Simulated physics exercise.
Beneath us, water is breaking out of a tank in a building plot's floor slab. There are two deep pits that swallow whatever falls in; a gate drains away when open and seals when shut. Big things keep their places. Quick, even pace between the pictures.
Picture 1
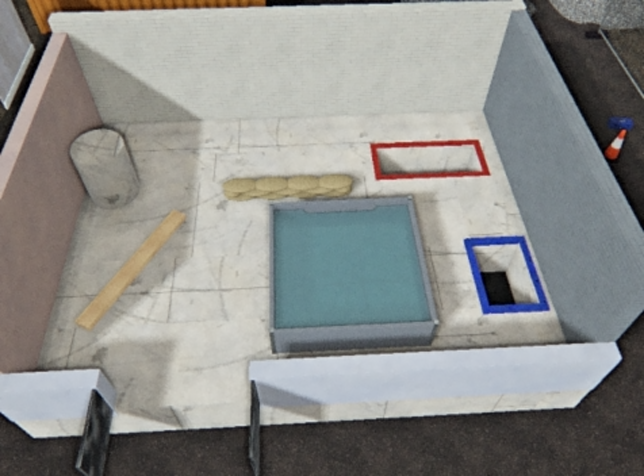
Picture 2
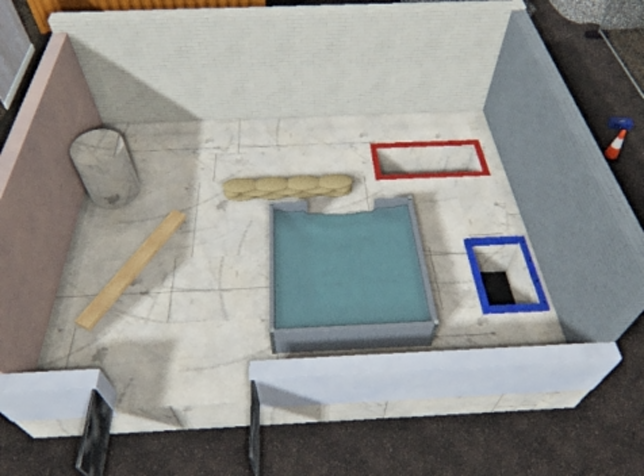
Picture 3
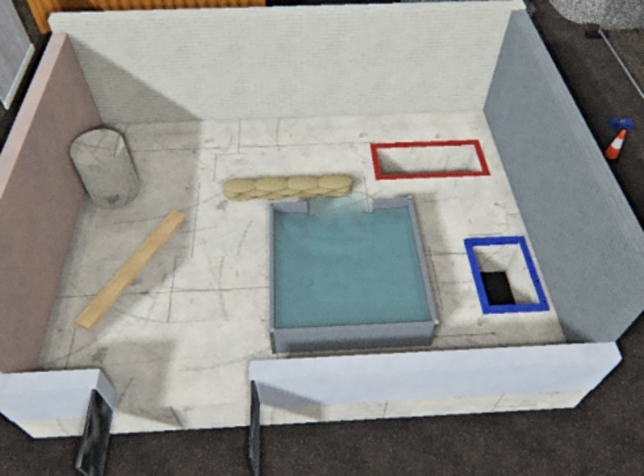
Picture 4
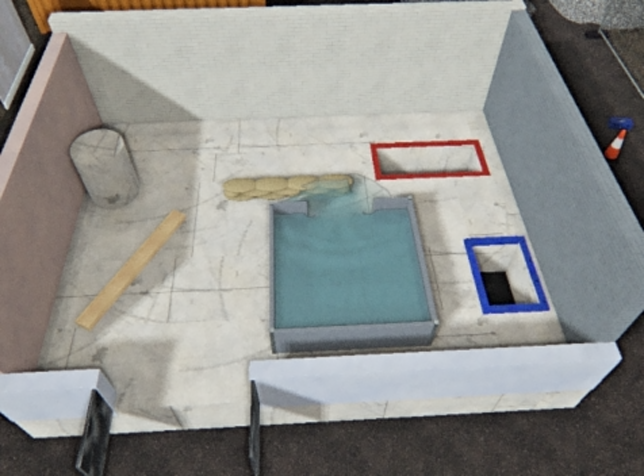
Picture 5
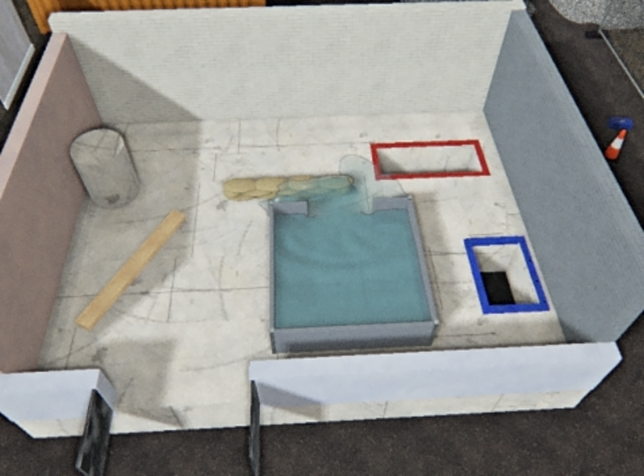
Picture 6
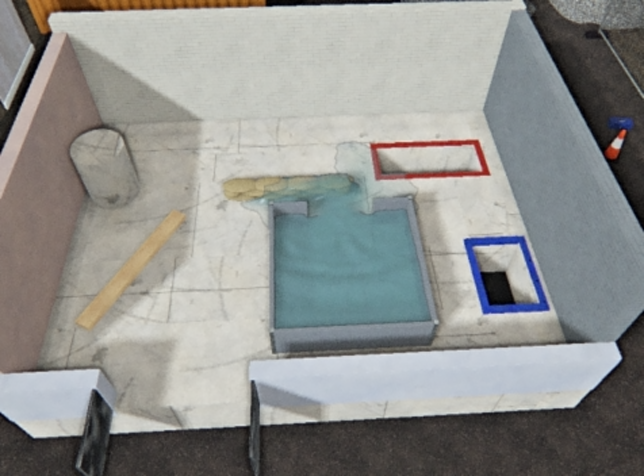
A tank of water breaks open on its far side and water spreads across the floor.
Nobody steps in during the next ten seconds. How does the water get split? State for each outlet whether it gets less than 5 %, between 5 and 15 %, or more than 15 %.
Outcome. The gate gets between 5 and 15 %. The red pit gets more than 15 %. The blue pit gets less than 5 %.
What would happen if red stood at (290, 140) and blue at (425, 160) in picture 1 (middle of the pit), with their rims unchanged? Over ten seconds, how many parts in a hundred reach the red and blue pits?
Red: 8 %; blue: 14 %.
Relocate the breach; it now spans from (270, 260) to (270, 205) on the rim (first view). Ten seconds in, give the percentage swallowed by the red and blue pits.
The red pit takes 2 per cent and the blue pit 0 per cent.
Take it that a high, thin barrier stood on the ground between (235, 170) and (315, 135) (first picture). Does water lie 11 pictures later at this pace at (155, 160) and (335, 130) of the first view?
Spared, then swamped.
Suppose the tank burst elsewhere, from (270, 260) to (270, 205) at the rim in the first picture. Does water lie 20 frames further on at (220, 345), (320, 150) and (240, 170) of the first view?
Well, the first is missed by the spill, the next missed by the spill, the last missed by the spill.
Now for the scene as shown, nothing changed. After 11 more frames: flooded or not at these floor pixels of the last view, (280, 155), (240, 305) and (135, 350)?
Well, in turn they'd be wet underfoot, dry underfoot and dry underfoot.
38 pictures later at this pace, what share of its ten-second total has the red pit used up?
About 70 per cent.
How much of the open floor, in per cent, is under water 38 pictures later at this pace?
Roughly 65 percent, I'd say.
A moment on, water covers 20 % of the floor; the gate 0 %, the red pit 3 %, the blue pit 0 %.
Next, water covers 35 % of the floor; the gate 0 %, the red pit 7 %, the blue pit 0 %.
Then, water covers 50 % of the floor; the gate 0 %, the red pit 13 %, the blue pit 0 %.
Later, water covers 65 % of the floor; the gate 2 %, the red pit 20 %, the blue pit 0 %.
In the end, water covers 80 % of the floor; the gate 8 %, the red pit 29 %, the blue pit 0 %.
